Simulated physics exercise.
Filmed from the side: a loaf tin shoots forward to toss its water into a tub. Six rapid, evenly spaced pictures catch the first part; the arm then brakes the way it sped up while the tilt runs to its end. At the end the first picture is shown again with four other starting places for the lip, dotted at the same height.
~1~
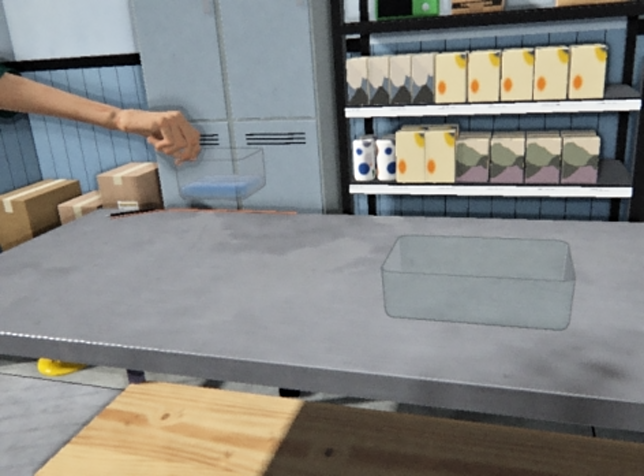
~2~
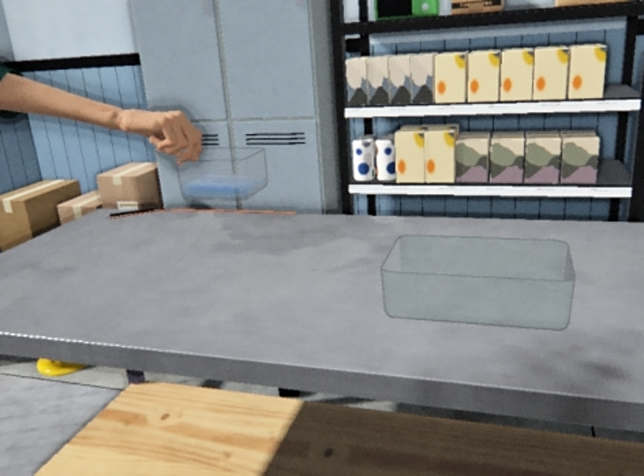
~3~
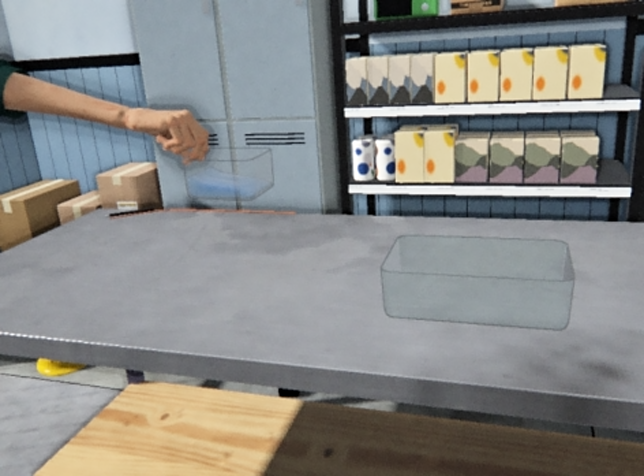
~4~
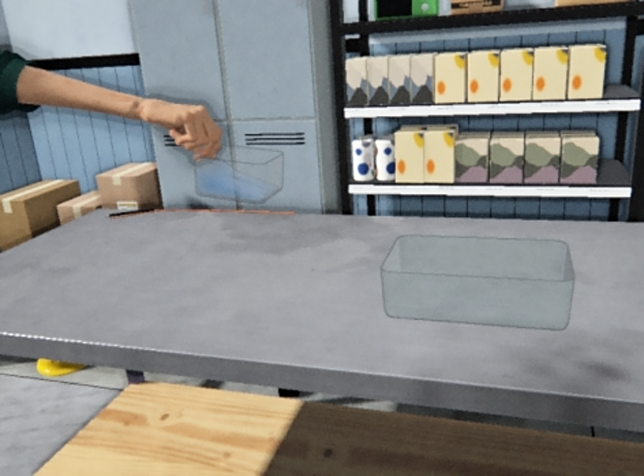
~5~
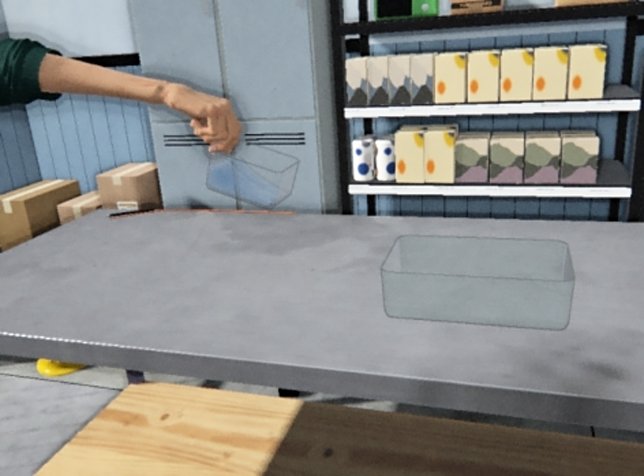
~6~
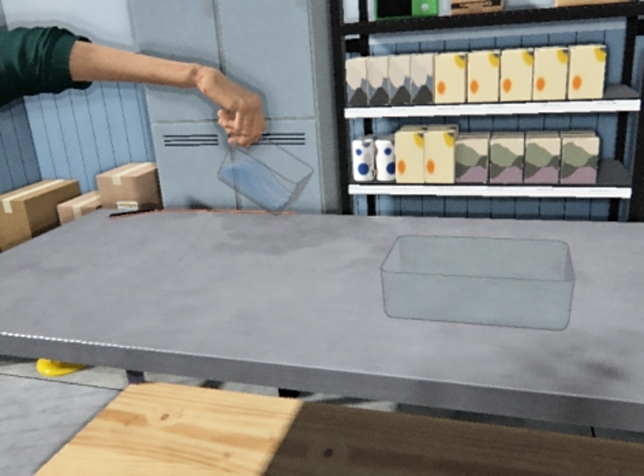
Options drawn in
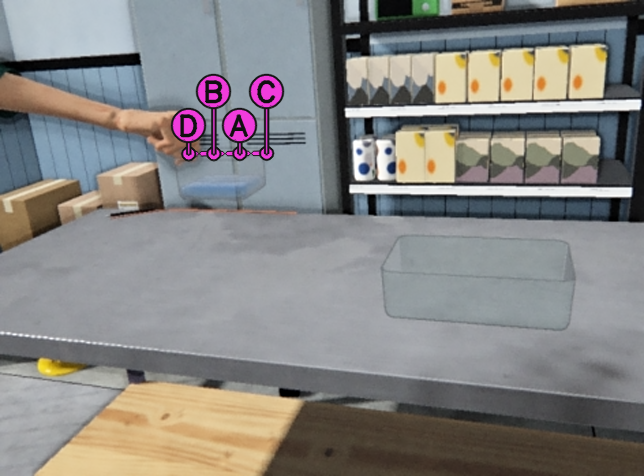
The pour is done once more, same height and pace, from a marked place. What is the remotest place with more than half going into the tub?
C.
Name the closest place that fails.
It is A.
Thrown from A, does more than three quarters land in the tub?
No, less.
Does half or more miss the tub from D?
Yes, it does.
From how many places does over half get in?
One of them.
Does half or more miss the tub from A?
Yes, that goes wrong.
On the marked copy, A at (239, 153); B at (213, 153); C at (266, 153); D at (188, 153).
Choosing A, about 34 % lands in the tub, 60 % falls short and 6 % goes beside or beyond.
Choosing B, about 14 % lands in the tub, 82 % falls short and 3 % goes beside or beyond.
Choosing C, about 63 % lands in the tub, 29 % falls short and 8 % goes beside or beyond.
Choosing D, about 0 % lands in the tub, 99 % falls short.
